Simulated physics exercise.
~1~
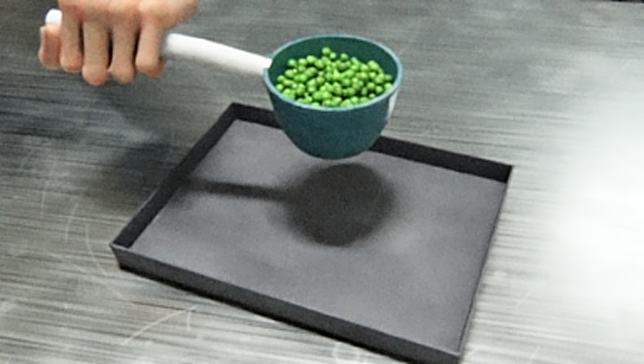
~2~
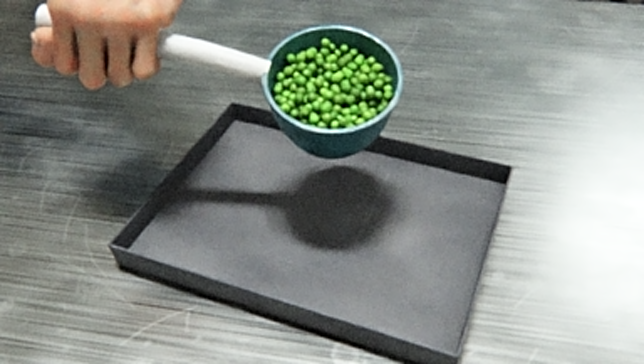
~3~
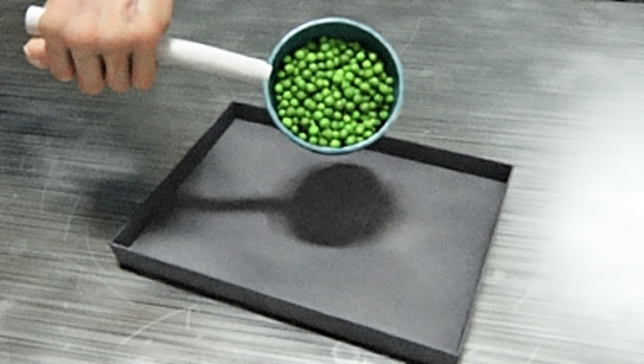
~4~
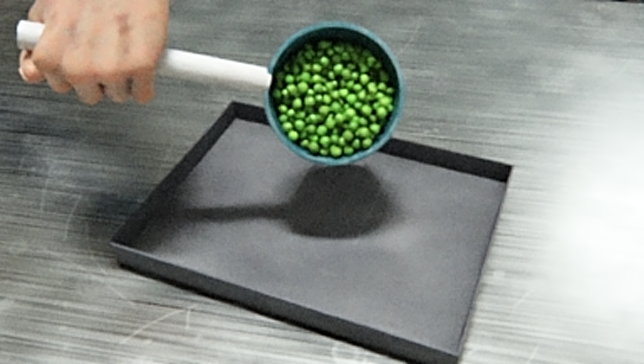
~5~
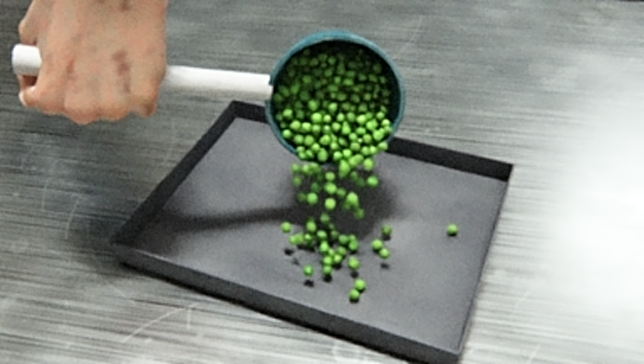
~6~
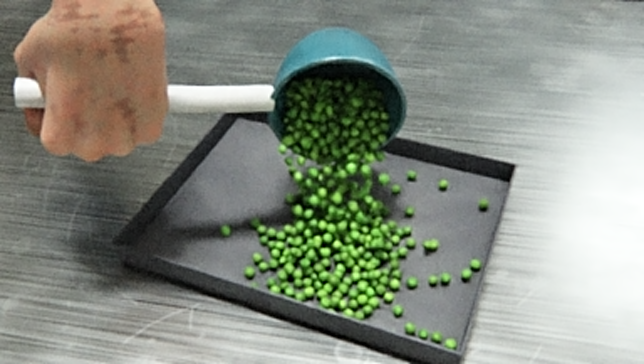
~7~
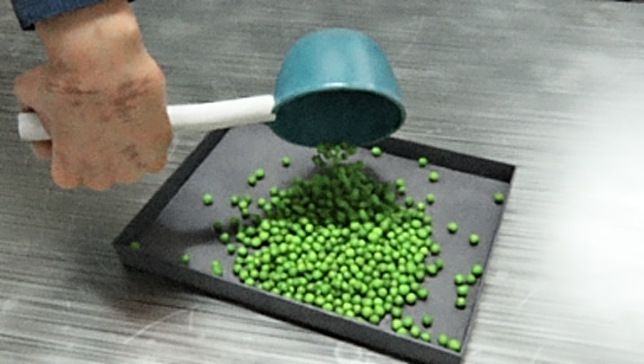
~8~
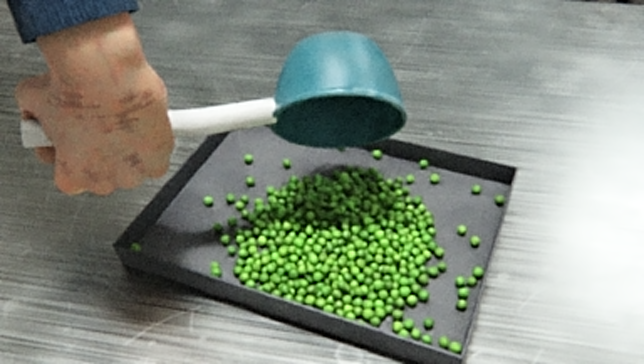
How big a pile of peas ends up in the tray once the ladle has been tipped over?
It ends up as a medium-sized pile. The ladle empties completely, and the peas heap up around the middle and front of the tray, leaving some of the tray bare around them.
At the start, a hand on the left holds a teal ladle with a white handle, full of green peas, over an empty dark tray on a streaked grey surface. The hand gradually turns the handle, tipping the bowl toward the viewer while the peas stay inside. Then the first peas spill over the rim and scatter on the tray. As the ladle tips further, they pour out in a thick stream and build a spreading heap. Finally the bowl faces downward, empty, above a pile of peas with a few strays scattered around it.
